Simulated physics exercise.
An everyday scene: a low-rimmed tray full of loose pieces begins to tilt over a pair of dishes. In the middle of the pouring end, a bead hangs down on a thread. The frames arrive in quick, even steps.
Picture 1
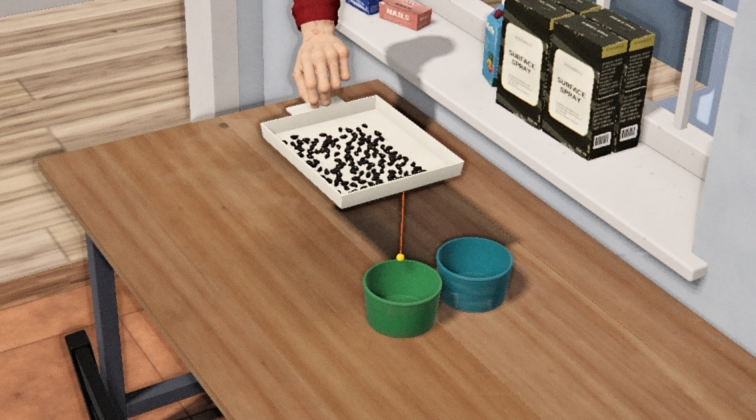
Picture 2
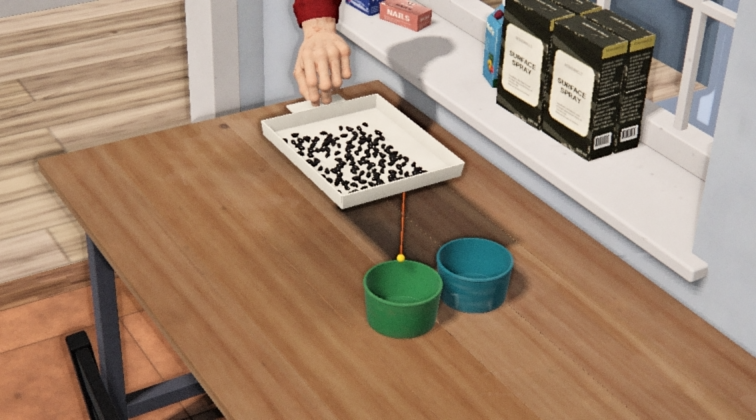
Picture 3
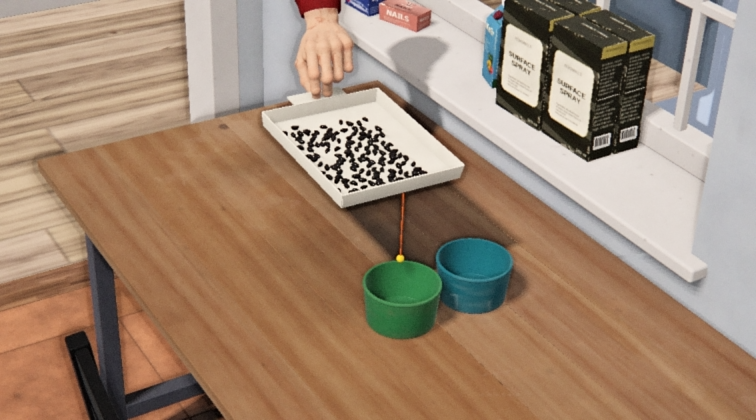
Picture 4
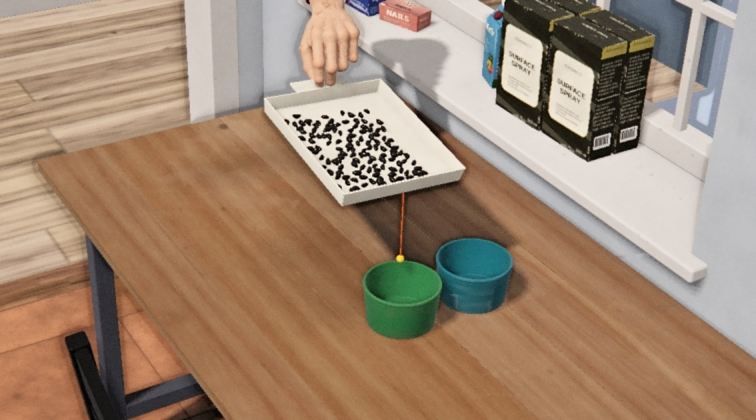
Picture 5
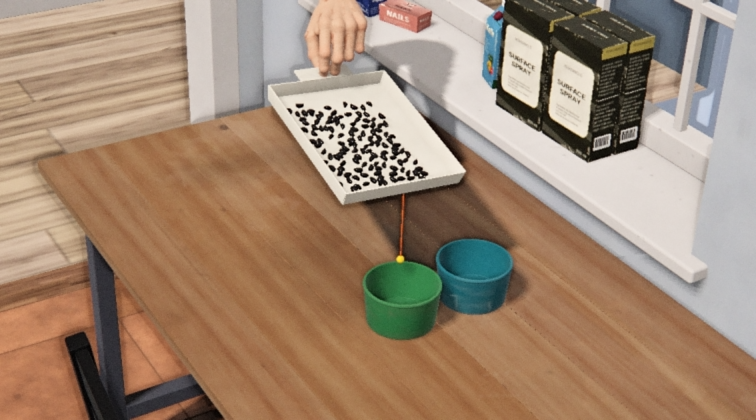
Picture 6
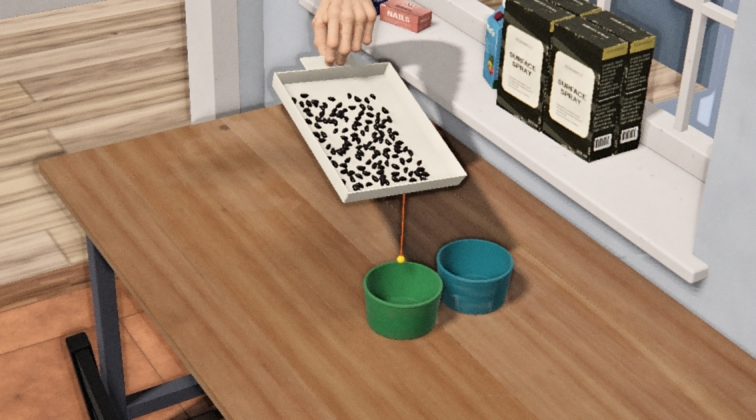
On a wooden table, a hand raises the back of a tray of black beans.
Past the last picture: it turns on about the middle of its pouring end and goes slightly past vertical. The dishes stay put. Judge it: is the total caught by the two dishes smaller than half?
No.
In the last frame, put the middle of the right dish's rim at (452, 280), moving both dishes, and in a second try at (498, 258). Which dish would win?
In the first try it's the one on the right, and in the second it's the one on the left.
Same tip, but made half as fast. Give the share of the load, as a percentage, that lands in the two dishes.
I'd expect close to 80 per cent.
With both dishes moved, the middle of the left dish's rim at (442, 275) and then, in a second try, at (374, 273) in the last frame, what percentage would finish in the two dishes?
Trial 1 around 60 percent, trial 2 around 50 percent.
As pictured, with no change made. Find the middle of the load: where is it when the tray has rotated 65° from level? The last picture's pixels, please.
Somewhere about (420, 169).
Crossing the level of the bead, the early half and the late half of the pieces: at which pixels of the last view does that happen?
First part (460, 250), rest (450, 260).
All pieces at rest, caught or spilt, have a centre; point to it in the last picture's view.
Centre at rest: Close to (458, 298).
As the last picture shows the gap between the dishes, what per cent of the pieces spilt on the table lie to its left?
Reading: Around 40 %.
Just after the last frame, tray tipped steeply; almost all on the tray; just a few in the air.
A moment on, tray tipped past a quarter turn; the larger part on the tray; about a tenth in the right dish; just a few in the air.
Further on, tray tipped past a quarter turn; roughly a quarter in the left dish; roughly half in the right dish; about a tenth outside both.
When it is over, tray tipped past a quarter turn; roughly a quarter in the left dish; roughly half in the right dish; about a tenth outside both.
